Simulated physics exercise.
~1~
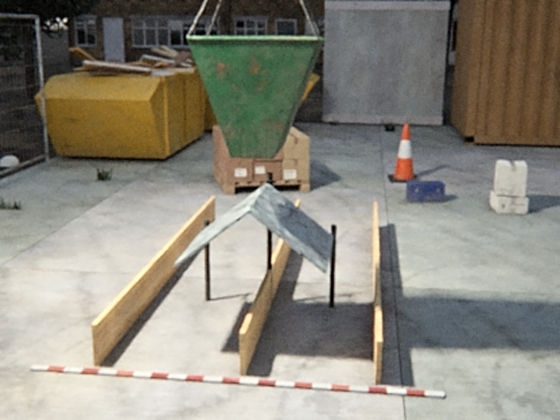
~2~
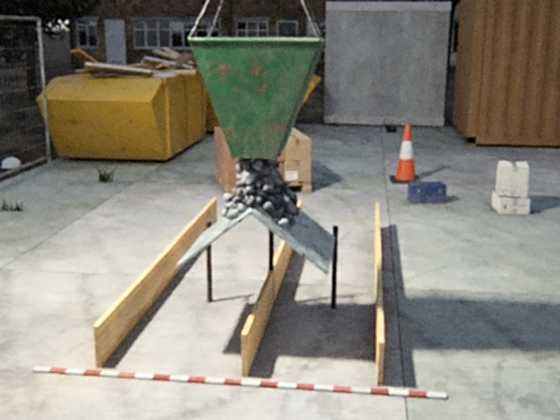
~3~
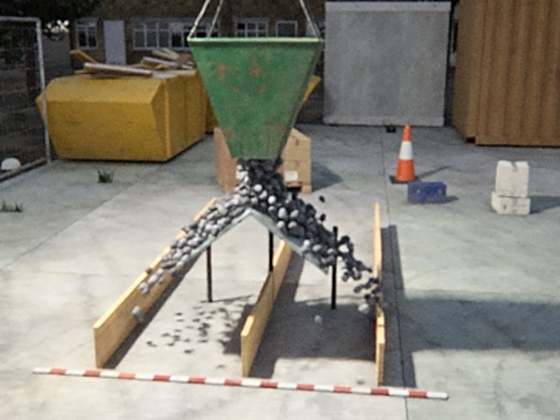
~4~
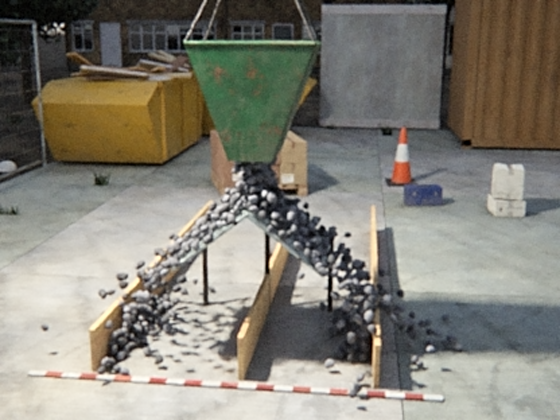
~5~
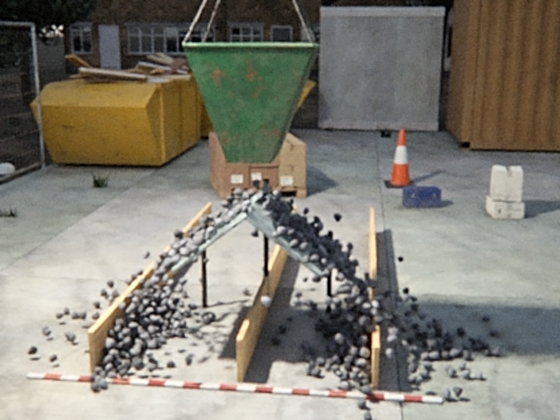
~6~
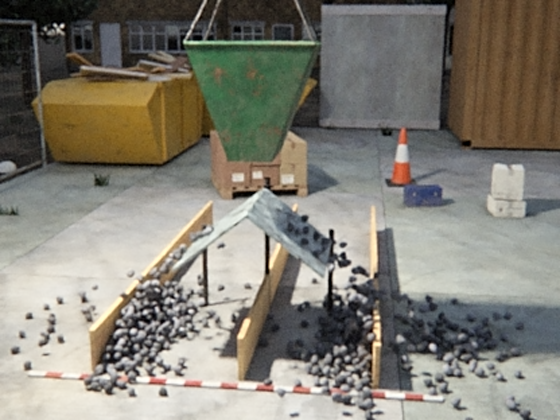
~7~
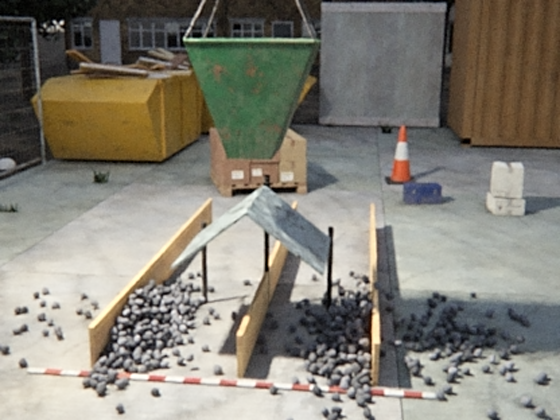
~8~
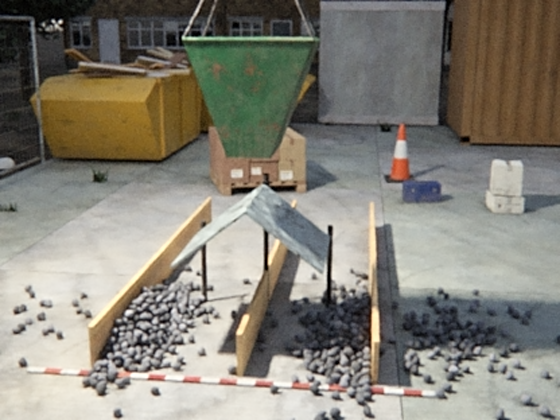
In a concrete yard with a yellow skip and a traffic cone behind, a green hopper hangs above a small peaked steel roof on thin legs, with three wooden boards on the ground forming two bays. Dark grey stones pour from the hopper's bottom and heap on the ridge. They split and slide down both slopes, tumbling into the bays. Some bounce over the outer boards, more of them on the right. The hopper empties and the slopes clear. The stones settle with the largest share in the left bay, slightly fewer in the right, and others scattered outside.
